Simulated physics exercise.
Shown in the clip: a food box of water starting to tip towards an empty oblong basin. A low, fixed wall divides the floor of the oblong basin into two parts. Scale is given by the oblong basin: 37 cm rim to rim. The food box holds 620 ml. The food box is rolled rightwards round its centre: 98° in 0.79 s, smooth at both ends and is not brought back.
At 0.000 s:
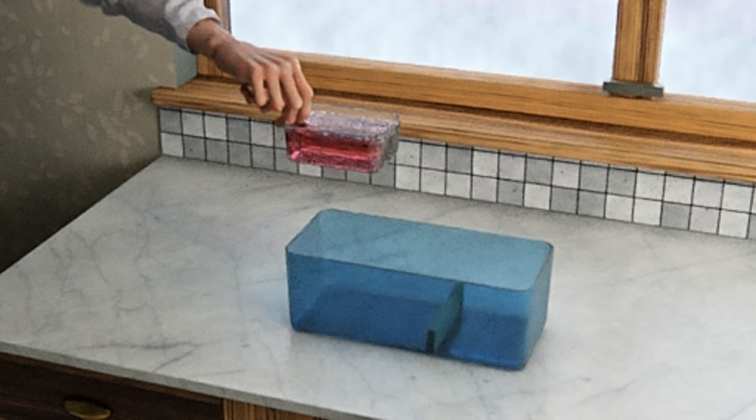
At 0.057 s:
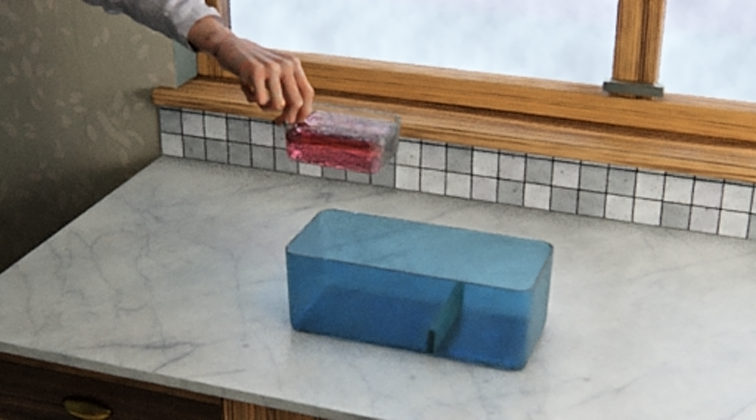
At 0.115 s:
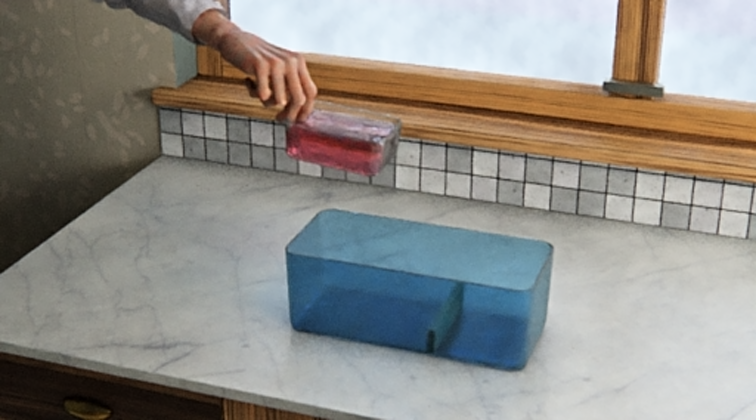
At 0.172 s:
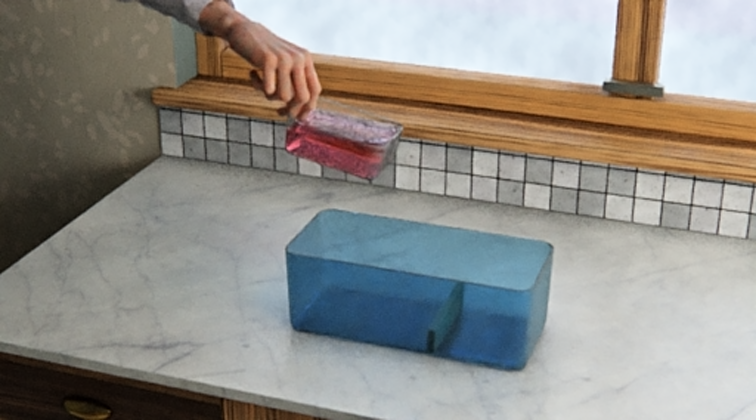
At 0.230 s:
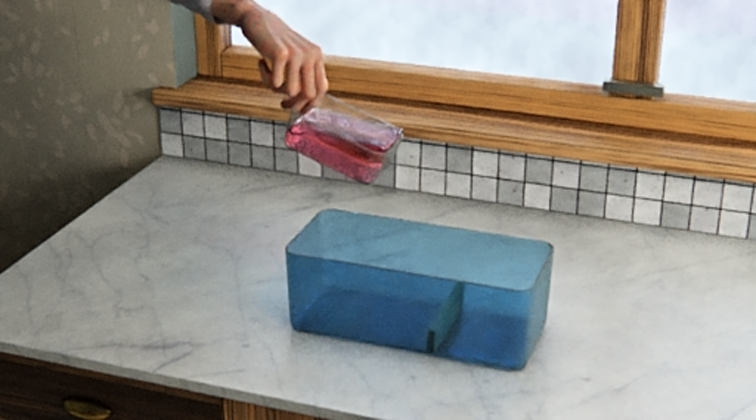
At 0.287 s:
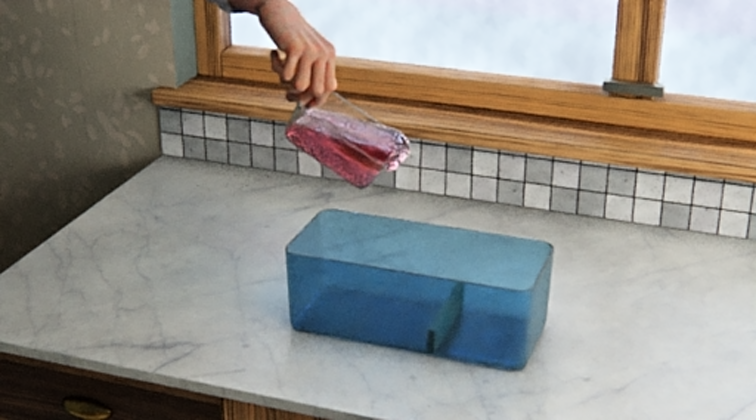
A clear food box of pinkish-red liquid is held by a hand above a pale marble counter beneath a wood-framed window, seen from slightly above. Below it sits an empty, translucent blue oblong basin with a low divider, in front of grey and white tiles. The hand shifts slightly right as the box tilts smoothly rightwards, its right end dipping and the liquid reaching that edge, while the camera stays still.
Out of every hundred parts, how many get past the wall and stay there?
About 37 out of 100.
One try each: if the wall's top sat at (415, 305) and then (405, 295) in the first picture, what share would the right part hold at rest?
First try about 70 %, second try about 80 %.
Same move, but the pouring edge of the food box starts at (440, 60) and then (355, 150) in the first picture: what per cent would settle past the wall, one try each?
The first try gives around 70 percent, the second around 10 percent.
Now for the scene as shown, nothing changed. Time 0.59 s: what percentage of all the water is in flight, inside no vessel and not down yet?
Some 42 per cent.
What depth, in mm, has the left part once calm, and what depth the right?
Depths: Left near 12 mm, right near 12 mm.
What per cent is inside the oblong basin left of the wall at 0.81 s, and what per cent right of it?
Lab note: Left near 54, right near 38.
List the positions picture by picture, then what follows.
In the first picture, tilt 0°; pouring edge (392, 128); surface from (298, 119) to (392, 131); the oblong basin's rim runs from (303, 230) to (543, 268); the wall's top is at (446, 306).
In the second picture, tilt 1°; pouring edge (392, 129); surface from (298, 119) to (392, 132).
In the third picture, tilt 5°; pouring edge (393, 133); surface from (299, 117) to (392, 133).
In the fourth picture, tilt 11°; pouring edge (394, 138); surface from (300, 117) to (394, 134).
In the fifth picture, tilt 19°; pouring edge (394, 145); surface from (301, 117) to (394, 140); 3 per cent is over the edge.
In the sixth picture, tilt 29°; pouring edge (393, 154); surface from (299, 116) to (391, 142); 9 per cent is over the edge.
Then, 0.59 s in, the tilt is 83° and 13 per cent is still to pour, 24 is left of the wall and 20 right of it.
Then, 0.81 s in, the tilt is 98° and 4 per cent is still to pour, 55 is left of the wall and 37 right of it.
Then, 1.04 s in, the tilt is 98° and 0 per cent is still to pour, 59 is left of the wall and 37 right of it.
Then, 1.29 s in, the tilt is 98° and 0 per cent is still to pour, 61 is left of the wall and 37 right of it.
Finally, 61 per cent lies left of the wall, 37 right of it and 2 outside.
